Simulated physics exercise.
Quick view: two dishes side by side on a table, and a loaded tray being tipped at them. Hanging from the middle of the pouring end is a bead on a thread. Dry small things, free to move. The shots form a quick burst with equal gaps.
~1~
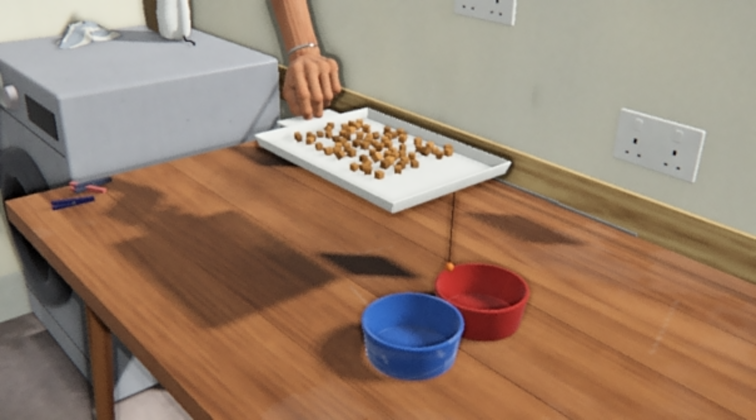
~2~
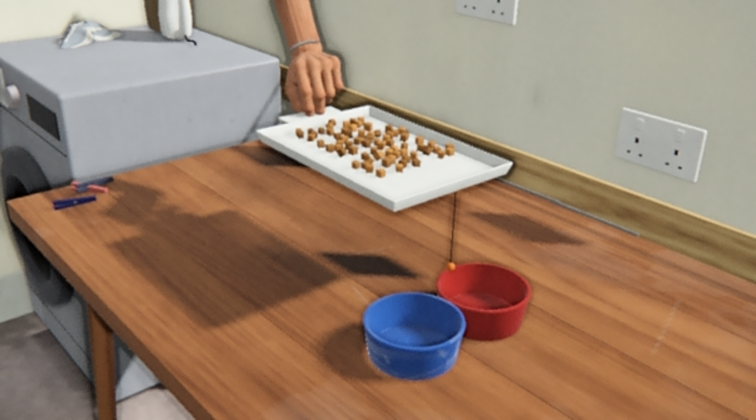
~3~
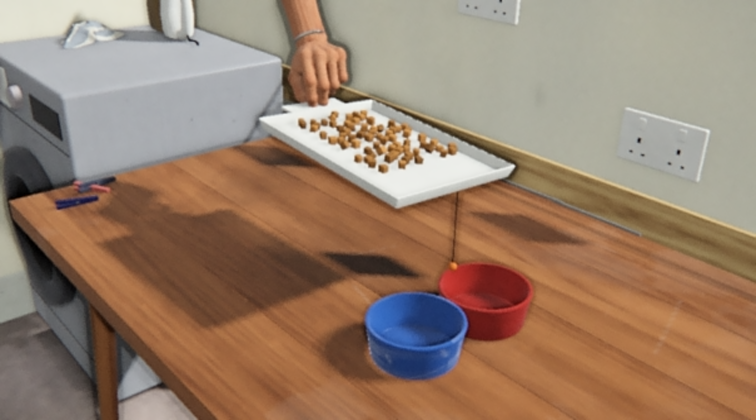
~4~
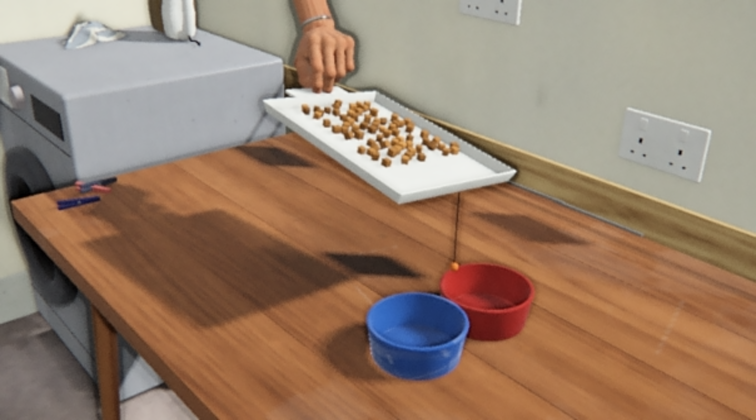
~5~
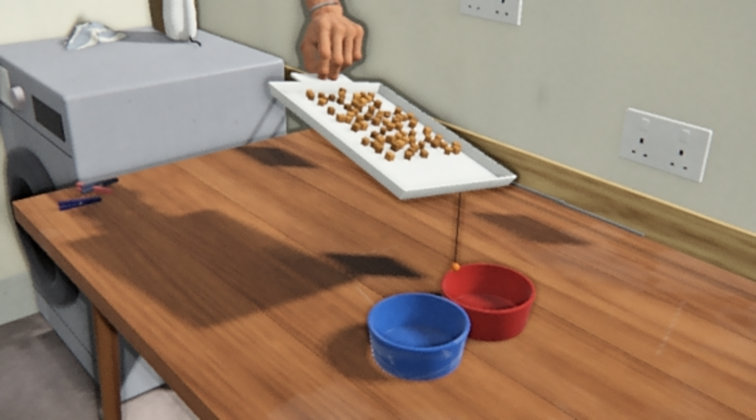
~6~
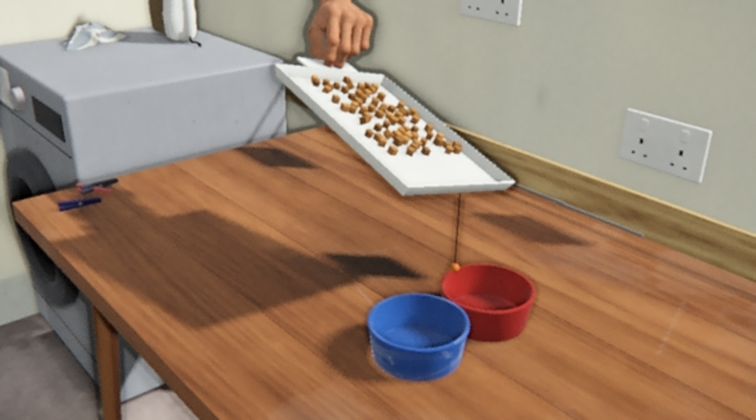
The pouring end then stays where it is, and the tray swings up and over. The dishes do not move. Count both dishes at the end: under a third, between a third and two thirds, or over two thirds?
The share caught is small, below one third.
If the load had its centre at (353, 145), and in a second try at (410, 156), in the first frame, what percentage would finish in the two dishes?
You'd get about 20 per cent first and about 20 per cent second.
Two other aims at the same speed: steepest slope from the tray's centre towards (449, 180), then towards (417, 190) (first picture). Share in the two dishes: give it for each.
You'd get 60 per cent the first time and 90 per cent the second time.
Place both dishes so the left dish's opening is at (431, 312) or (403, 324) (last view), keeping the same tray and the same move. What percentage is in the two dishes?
Roughly 40% on the first try and 0% on the second.
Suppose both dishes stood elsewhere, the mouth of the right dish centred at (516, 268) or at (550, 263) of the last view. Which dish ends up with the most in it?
Position 1 - the dish to the right; position 2 - the dish to the right.
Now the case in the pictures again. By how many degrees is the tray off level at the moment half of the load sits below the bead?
Roughly 80 degrees from level.
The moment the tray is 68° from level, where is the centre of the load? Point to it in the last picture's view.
(482, 178).
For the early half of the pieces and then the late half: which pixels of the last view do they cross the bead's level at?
Close to (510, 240), then close to (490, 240).
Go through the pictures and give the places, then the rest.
The first frame shows corners of the pouring end at (393, 200) and (505, 162), level; middle of the load at (365, 146), brown sugar cubes; left dish at (447, 356); right dish at (515, 319); bead on its thread at (449, 267).
The second frame shows corners of the pouring end at (395, 199) and (507, 162), level; middle of the load at (366, 144).
The third frame shows corners of the pouring end at (398, 196) and (509, 165), tipped barely, lowest at the right corner; middle of the load at (369, 138).
The fourth frame shows corners of the pouring end at (402, 192) and (511, 170), tipped a little, lowest at the right corner; middle of the load at (372, 130).
The fifth frame shows corners of the pouring end at (405, 188) and (511, 175), tipped clearly, lowest at the right corner; middle of the load at (376, 122).
The sixth frame shows corners of the pouring end at (408, 184) and (510, 180), tipped clearly, lowest at the right corner; middle of the load at (389, 116), a small part on the move; left dish at (453, 357); right dish at (521, 319).
Soon after the last picture, tray tipped steeply; most on the tray; a small part in the air.
A little later, tray tipped past a quarter turn; a small part in the right dish; most outside both; a stray few in the air.
Later still, tray tipped past a quarter turn; a small part in the right dish; most outside both.
At rest, tray tipped past a quarter turn; none in the left dish; a small part in the right dish; most outside both.
